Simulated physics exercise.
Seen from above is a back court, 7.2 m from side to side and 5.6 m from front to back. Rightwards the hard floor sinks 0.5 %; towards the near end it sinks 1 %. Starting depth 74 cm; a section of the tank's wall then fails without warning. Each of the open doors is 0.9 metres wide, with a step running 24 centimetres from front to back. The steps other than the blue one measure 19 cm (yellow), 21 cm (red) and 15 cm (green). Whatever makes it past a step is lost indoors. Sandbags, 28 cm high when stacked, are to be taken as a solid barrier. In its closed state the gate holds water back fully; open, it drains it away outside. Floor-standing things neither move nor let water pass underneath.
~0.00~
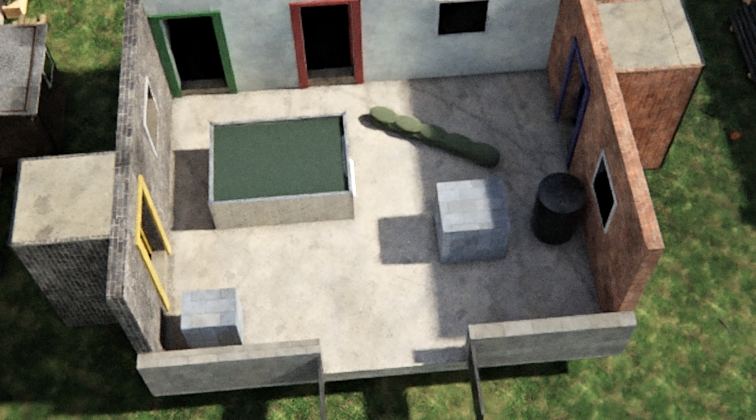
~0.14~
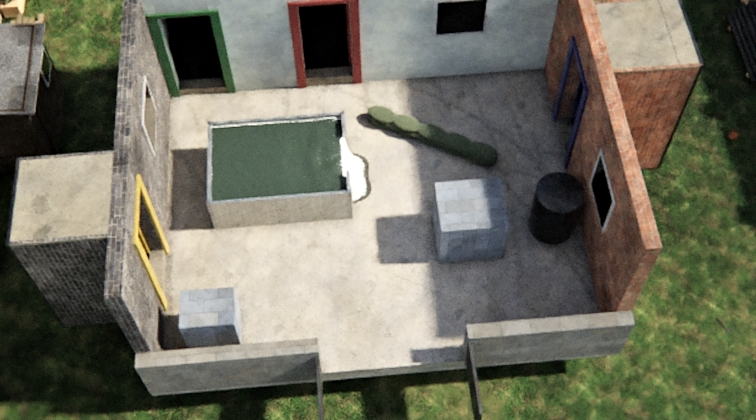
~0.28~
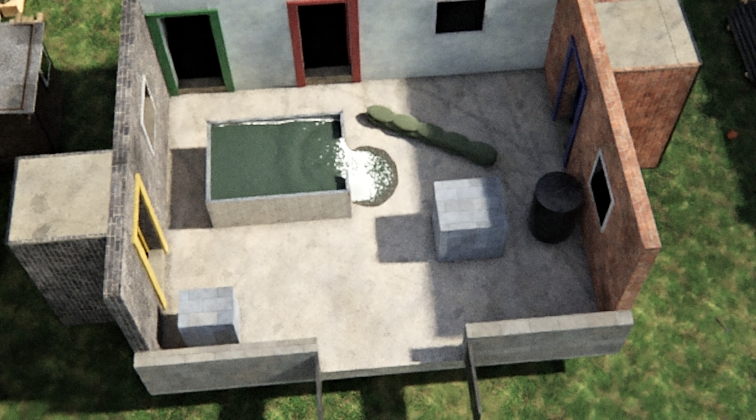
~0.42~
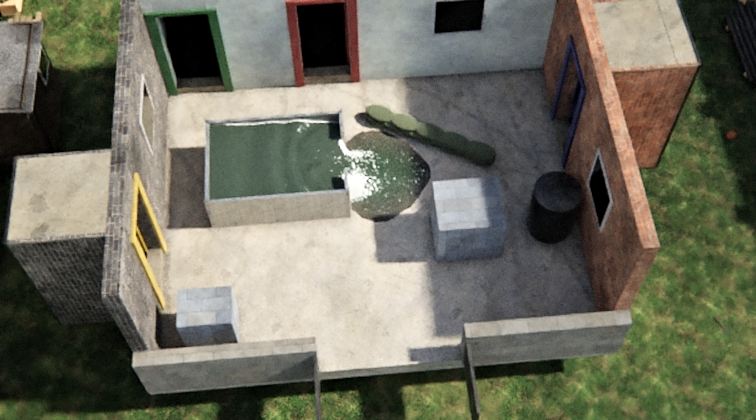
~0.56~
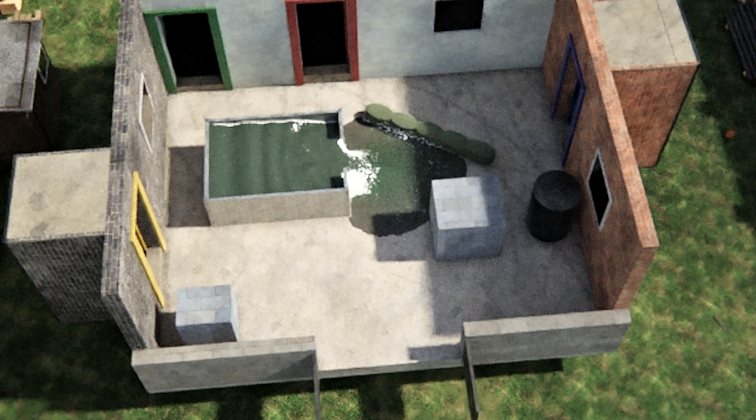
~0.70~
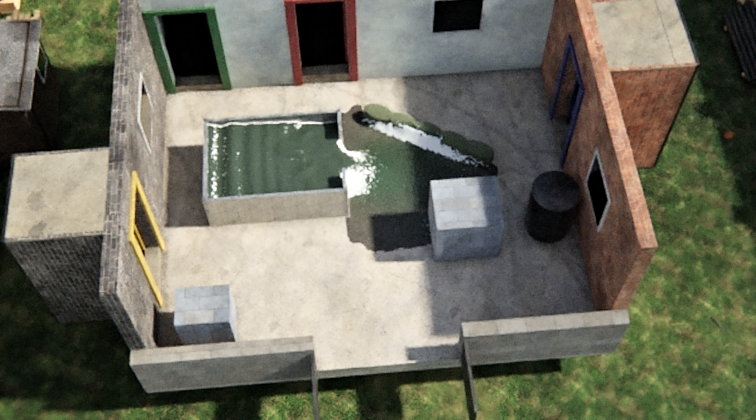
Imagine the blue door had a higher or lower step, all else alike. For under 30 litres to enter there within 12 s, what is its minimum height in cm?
Its minimum height would be about 13 cm.
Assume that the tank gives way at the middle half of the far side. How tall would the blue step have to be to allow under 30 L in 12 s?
You'd want it roughly 12.0 centimetres tall.
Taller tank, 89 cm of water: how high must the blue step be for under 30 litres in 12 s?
Step height: Approx. 16 cm.
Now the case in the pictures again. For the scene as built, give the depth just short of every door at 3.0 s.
Lab note, depth in cm: Yellow 0; blue 16; red 1; green 0.
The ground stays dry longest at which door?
Door: Yellow.
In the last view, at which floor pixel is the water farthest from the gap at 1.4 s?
Front tip: Approx. (562, 203) px.
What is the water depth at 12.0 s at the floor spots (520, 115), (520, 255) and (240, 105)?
I'd read roughly 8, 7 and 8 cm there.
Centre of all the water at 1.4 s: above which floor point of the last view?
My guess is close to (318, 181).
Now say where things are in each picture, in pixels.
The tank at (280, 160) is whole and still, 74 cm deep; the blue door at (571, 109) is dry, in the first frame.
The front is at (367, 191), 0.4 m from the gap at (345, 168); 0.2 m2 of floor is wet, 74 cm left at the back, in the second frame.
The gap is at (345, 169), the front 0.8 m out at (393, 185); the back of the tank holds 74 cm, in the third frame.
The gap is at (343, 169), the front 1.5 m out at (426, 171); the back of the tank holds 74 cm, in the fourth frame.
The gap is at (343, 167), the front 2.2 m out at (463, 170); the back of the tank holds 73 cm, in the fifth frame.
Water pours out at (341, 167) and has run 2.7 m, to a hidden place; about 6 cm deep outside, 67 cm at the back; 1.4 m in a straight line remain to the blue door at (566, 107), in the sixth frame.
After 1.4 s water covers 20 % of the floor, deepest (50 cm) near (531, 205); it has not reached the blue door.
After 3.0 s water covers 45 % of the floor, deepest (38 cm) near (558, 186); 16 cm at the blue door, 2 litres in over its 13 cm step.
After 12.0 s water covers 85 % of the floor, deepest (12 cm) near (159, 369); 9 cm at the blue door, 30 litres in over its 13 cm step.
At the blue door as built, the water arrived by 1.7 s and peaked near 17 cm at 3.6 s.
Run again over the same 12 s with other heights there, 45 litres in over 11.5 cm, 12 litres over 16 cm. The limit of 30 litres is kept from about 13 cm up.
